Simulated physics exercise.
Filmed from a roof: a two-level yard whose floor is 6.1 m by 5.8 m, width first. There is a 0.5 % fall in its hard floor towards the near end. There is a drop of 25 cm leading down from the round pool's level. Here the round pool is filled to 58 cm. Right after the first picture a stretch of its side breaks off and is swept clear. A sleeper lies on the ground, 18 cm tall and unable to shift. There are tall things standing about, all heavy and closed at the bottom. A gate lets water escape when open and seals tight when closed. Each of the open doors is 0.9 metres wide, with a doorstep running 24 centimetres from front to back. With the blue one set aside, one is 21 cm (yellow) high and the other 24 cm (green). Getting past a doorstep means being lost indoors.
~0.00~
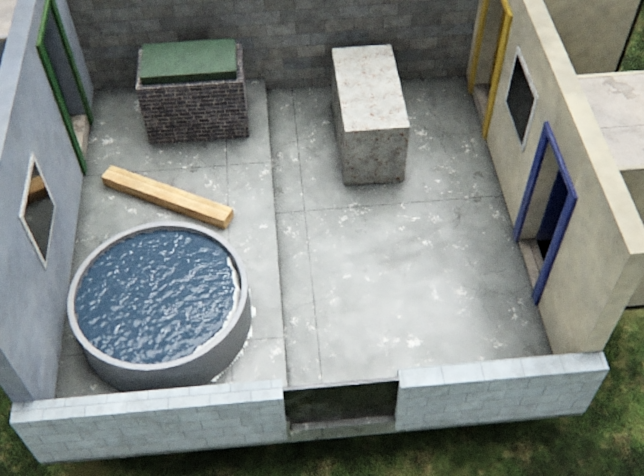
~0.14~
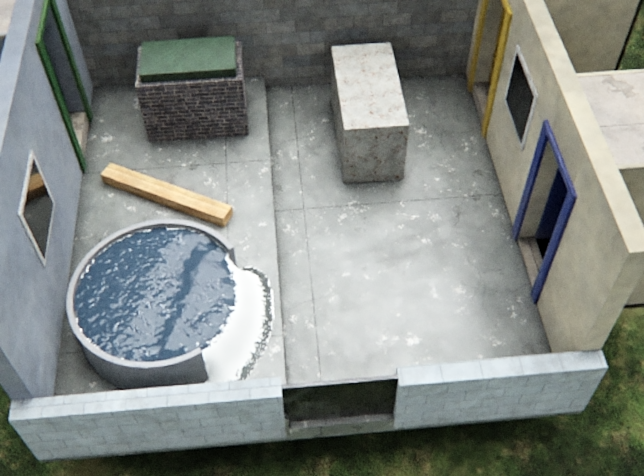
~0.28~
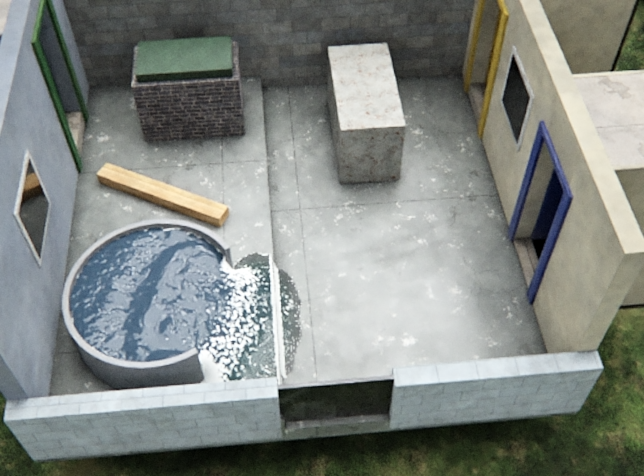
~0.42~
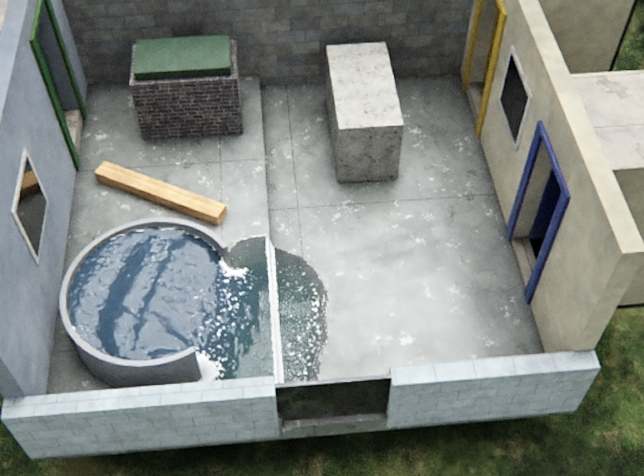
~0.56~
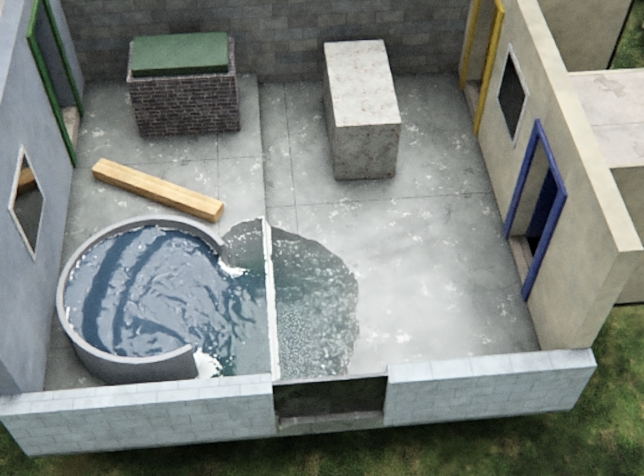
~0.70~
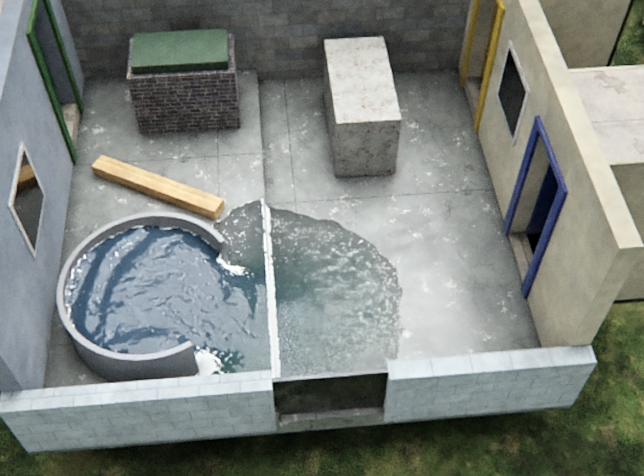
A round grey pool brimming with blue water stands at the lower left of a walled concrete yard, seen from high above. A wooden beam lies behind it, with a green-topped brick block and a pale stone block farther back, a green doorway left, yellow and blue ones right. The pool's right side opens and water gushes out, spreading rightward across the floor while the view shifts very slightly.
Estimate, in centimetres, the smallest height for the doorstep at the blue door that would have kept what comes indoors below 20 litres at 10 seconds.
I would say 19 cm.
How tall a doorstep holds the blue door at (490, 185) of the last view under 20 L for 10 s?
Minimum: Close to 9.5 cm.
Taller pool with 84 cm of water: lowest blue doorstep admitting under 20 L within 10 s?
I'd say close to 30 cm.
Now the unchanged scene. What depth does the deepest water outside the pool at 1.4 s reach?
Max depth: About 27 cm.
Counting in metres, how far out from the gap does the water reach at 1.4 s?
Around 3.8 m from the gap.
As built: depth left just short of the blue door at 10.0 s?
It works out to about 9.5 centimetres deep.
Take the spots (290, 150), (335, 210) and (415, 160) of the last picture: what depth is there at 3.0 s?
Depths of roughly 1 cm, 1 cm and 1 cm, in that order.
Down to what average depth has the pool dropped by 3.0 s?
Around 16 cm deep on average.
After 1.4 s water covers 35 % of the floor, deepest (27 cm) near (306, 401); it has not reached the blue door.
After 3.0 s water covers 45 % of the floor, deepest (32 cm) near (536, 368); 20 cm at the blue door, 83 litres in over its 6 cm doorstep.
After 10.0 s water covers 65 % of the floor, deepest (12 cm) near (443, 277); 9 cm at the blue door, 176 litres in over its 6 cm doorstep.
At the blue door as built, the water arrived by 1.5 s and peaked near 23 cm at 2.4 s.
Run again over the same 10 s with other heights there, 38 litres in over 16 cm, 10 litres over 21.5 cm. The limit of 20 litres is kept from about 19 cm up.
